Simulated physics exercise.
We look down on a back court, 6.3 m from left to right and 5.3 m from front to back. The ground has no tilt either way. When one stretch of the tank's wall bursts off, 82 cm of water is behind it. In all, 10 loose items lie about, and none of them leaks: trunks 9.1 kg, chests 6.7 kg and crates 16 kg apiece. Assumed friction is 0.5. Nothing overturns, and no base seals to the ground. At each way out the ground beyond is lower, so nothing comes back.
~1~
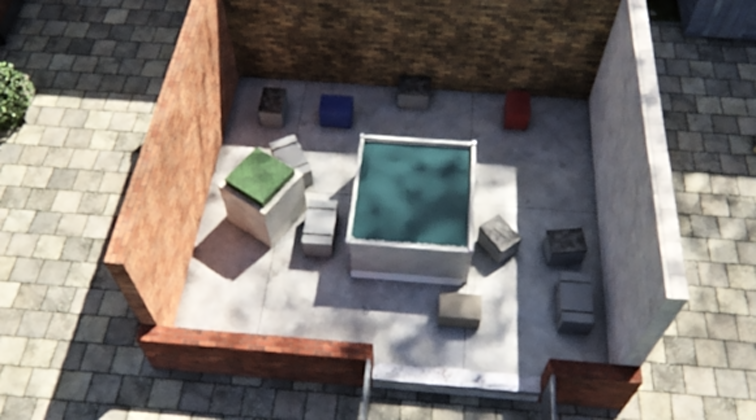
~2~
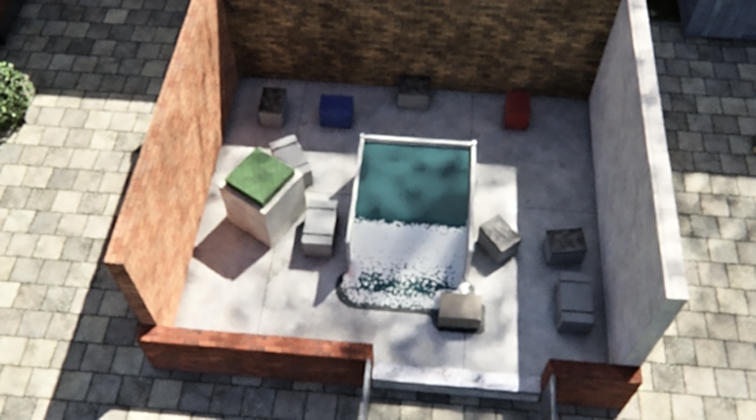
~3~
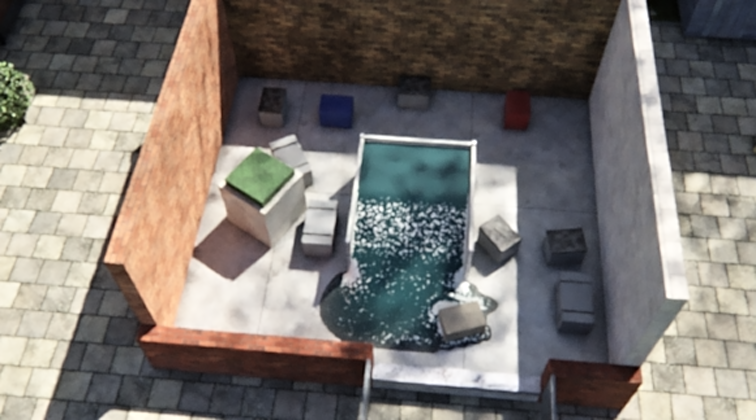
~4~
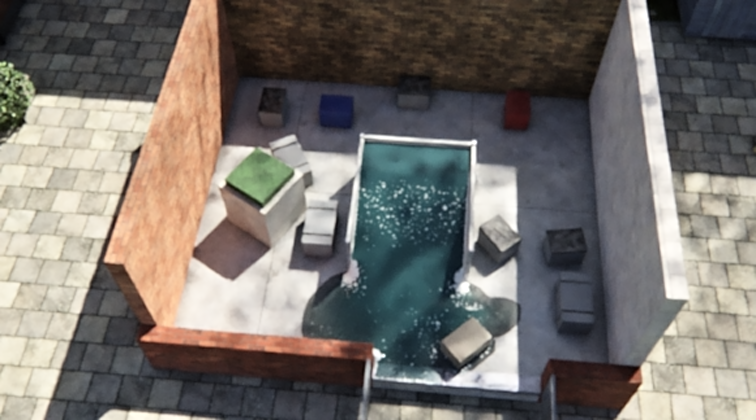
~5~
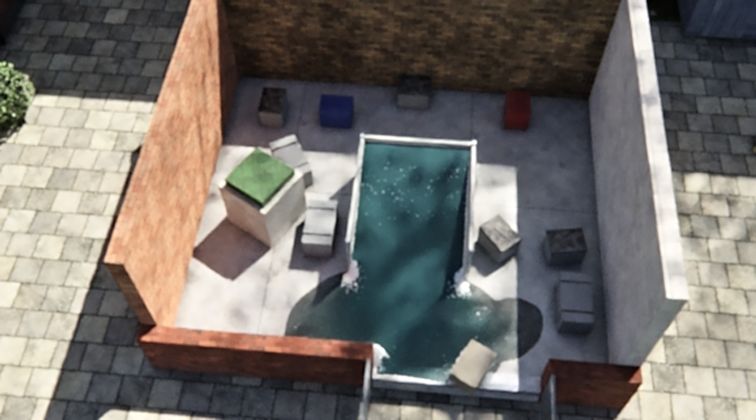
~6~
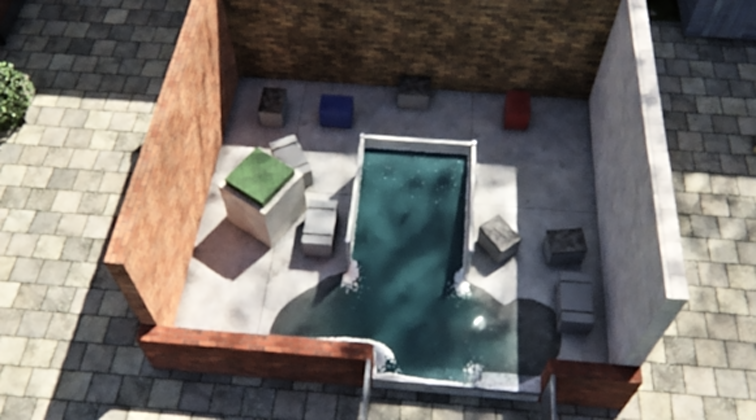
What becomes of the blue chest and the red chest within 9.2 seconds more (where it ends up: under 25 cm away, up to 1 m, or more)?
In order: The blue chest goes a great distance; the red chest never really leaves its spot.
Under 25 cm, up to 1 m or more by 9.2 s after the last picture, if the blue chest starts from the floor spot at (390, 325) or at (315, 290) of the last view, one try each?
Well, the first time it covers a big distance, and the second time it drifts a modest way.
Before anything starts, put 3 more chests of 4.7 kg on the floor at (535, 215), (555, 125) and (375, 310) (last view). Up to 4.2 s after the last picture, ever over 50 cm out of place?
Answers, first to last: Not exceeding, not exceeding, exceeding.
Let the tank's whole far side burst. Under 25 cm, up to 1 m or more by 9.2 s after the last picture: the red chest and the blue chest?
The red chest is swept a long way; the blue chest is swept a long way.
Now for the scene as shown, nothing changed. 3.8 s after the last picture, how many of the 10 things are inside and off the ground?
At that time the total is 1.
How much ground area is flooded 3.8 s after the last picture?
I'd estimate close to 20 m2.
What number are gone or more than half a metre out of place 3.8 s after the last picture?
My count gives 2.
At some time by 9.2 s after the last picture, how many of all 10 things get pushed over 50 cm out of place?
6 of them.
Then, 1.2 s after the last picture the blue chest is near (336, 104), 0.0 m from its start, aground; the red chest is near (519, 103), 0.0 m from its start, aground; 1 of 10 are out; 0 afloat.
Then, 3.8 s after the last picture the blue chest is near (336, 104), 0.0 m from its start, aground; the red chest is near (519, 103), 0.0 m from its start, aground; 1 of 10 are out; 1 afloat.
Then, 6.2 s after the last picture the blue chest is near (346, 116), 0.3 m from its start, aground; the red chest is near (519, 103), 0.0 m from its start, aground; 1 of 10 are out; 0 afloat.
Then, 9.2 s after the last picture the blue chest is near (414, 117), 1.4 m from its start, afloat; the red chest is near (521, 103), 0.0 m from its start, aground; 1 of 10 are out; 4 afloat.
